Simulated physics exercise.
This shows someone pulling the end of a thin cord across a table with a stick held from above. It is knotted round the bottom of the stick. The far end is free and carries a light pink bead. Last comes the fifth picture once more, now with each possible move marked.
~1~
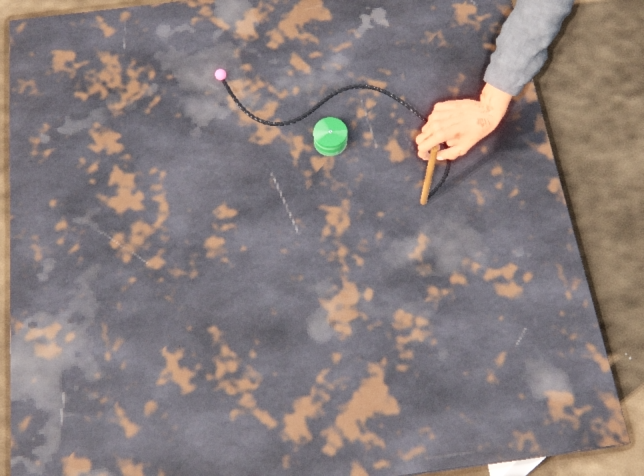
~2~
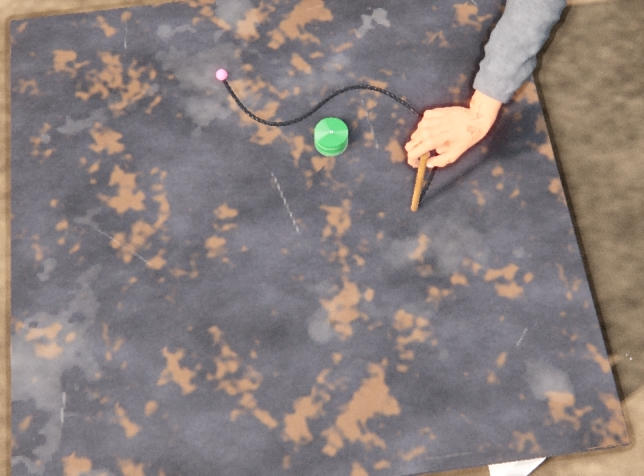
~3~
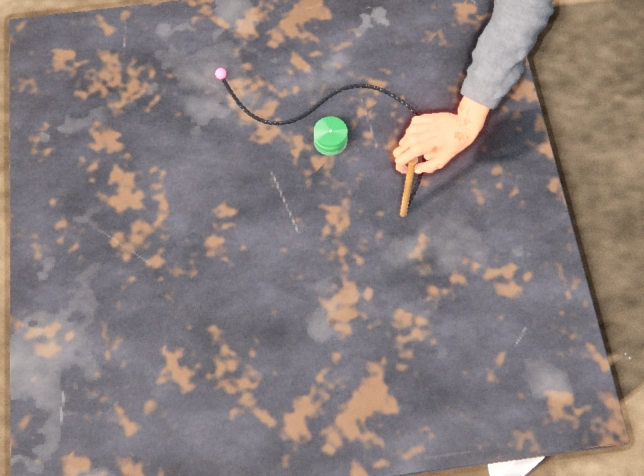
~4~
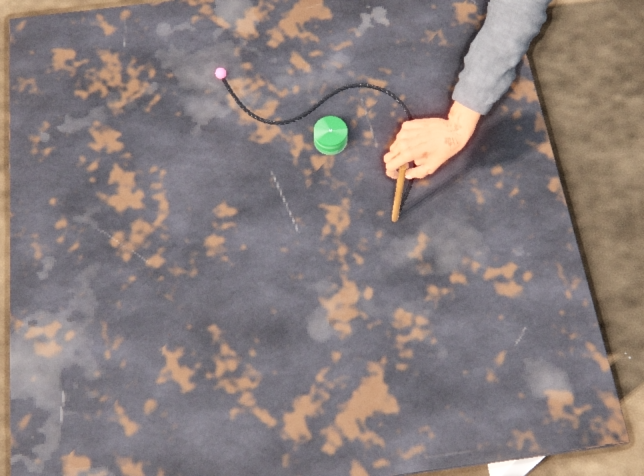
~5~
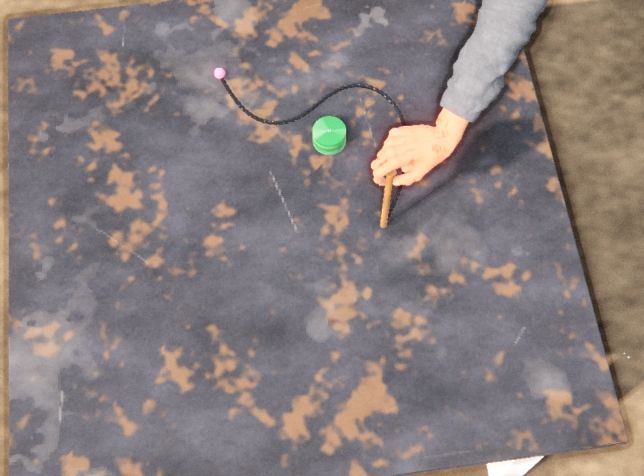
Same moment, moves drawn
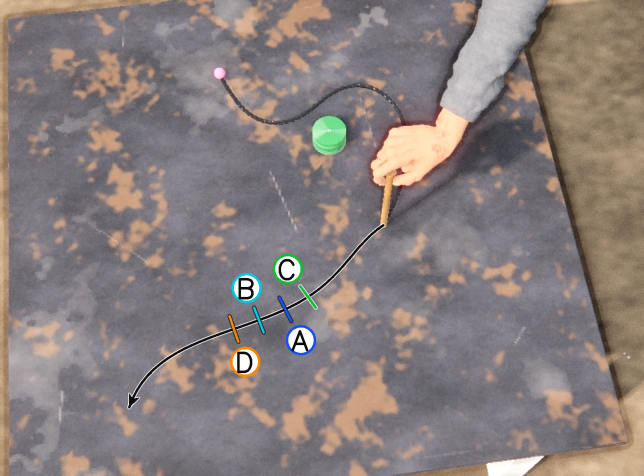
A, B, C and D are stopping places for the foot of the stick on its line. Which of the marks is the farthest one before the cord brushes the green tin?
At C, and not beyond.
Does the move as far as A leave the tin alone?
No.
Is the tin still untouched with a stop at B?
No.
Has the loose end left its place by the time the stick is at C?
No.
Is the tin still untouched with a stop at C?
For that mark, yes.
On the marked copy, A at (285, 309); B at (259, 320); C at (308, 297); D at (234, 329); the route from (383, 225) via (259, 320) to (129, 408).
Taking C. A third of the way, foot of the stick (357, 250), middle of the cord (357, 94), free end (220, 73).
Two thirds of the way, foot of the stick (333, 278), middle of the cord (355, 112), free end (220, 73).
When it is over, foot of the stick (308, 297), middle of the cord (350, 130), free end (220, 73); nothing has been touched.
As for the rest, A brings the cord against the tin; B brings the cord against the tin; D brings the cord against the tin.
